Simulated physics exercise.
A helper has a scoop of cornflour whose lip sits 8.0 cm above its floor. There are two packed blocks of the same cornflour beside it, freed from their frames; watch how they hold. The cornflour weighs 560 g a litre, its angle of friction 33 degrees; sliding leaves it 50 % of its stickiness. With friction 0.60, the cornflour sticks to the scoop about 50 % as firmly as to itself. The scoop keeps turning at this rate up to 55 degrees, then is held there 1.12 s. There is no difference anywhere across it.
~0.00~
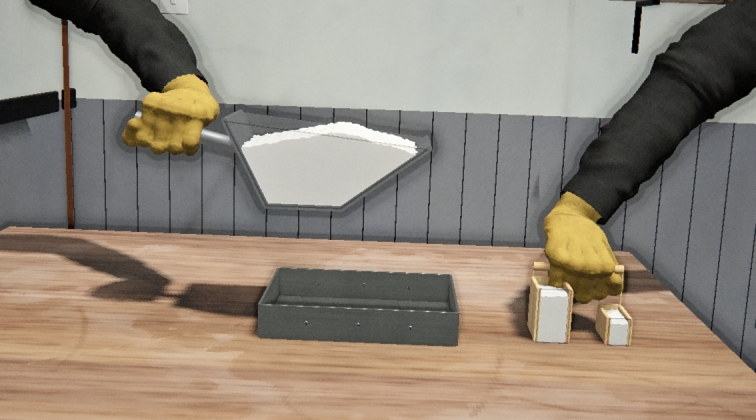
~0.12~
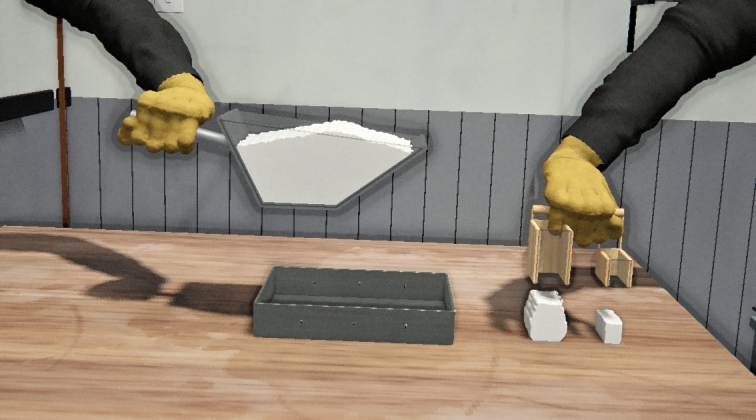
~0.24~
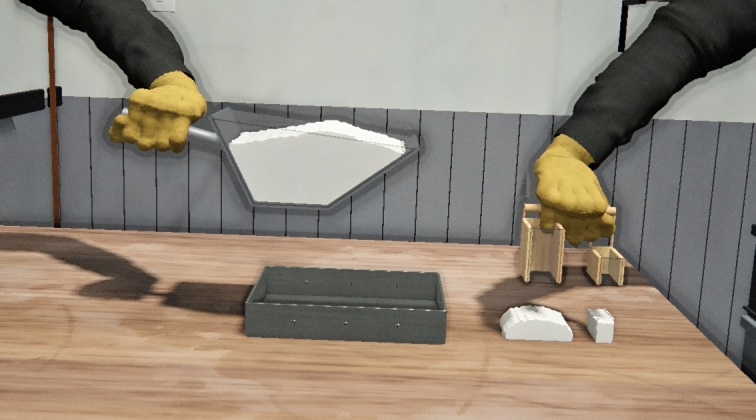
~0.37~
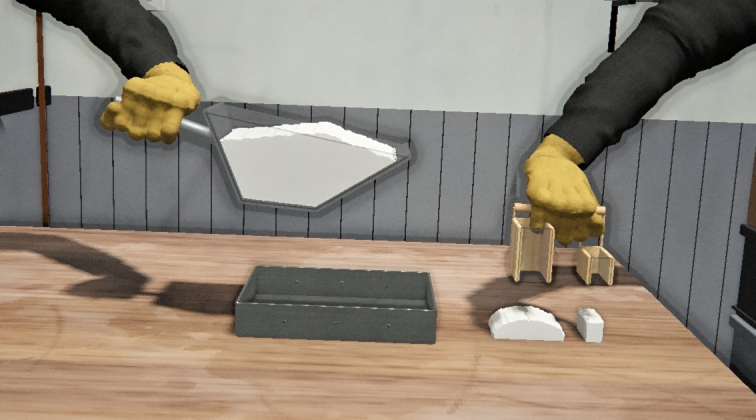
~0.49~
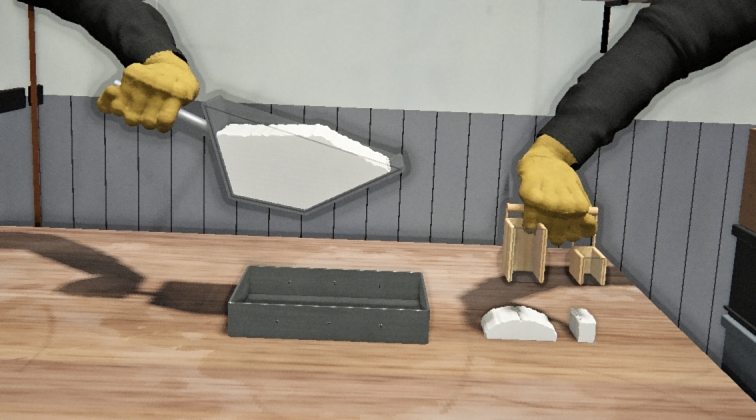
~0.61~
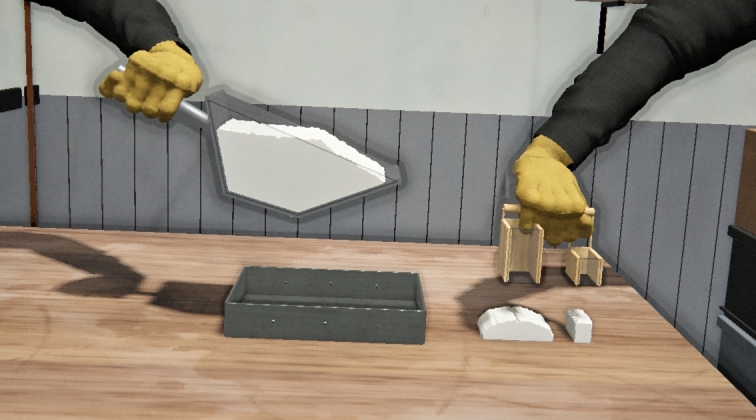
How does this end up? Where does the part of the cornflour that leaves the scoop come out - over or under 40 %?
Result: Over.
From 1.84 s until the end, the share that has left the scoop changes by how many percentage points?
16 percent.
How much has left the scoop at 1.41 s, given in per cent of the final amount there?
I'd say near 0 per cent.
After 0.97 s, the scoop is at 31 degrees and 0 % has left it.
After 1.41 s, the scoop is at 50 degrees and 0 % has left it.
After 1.84 s, the scoop is at 55 degrees and 34 % has left it.
After 2.27 s, the scoop is at 55 degrees and 47 % has left it.
After 2.68 s, the scoop is at 55 degrees and 49 % has left it.
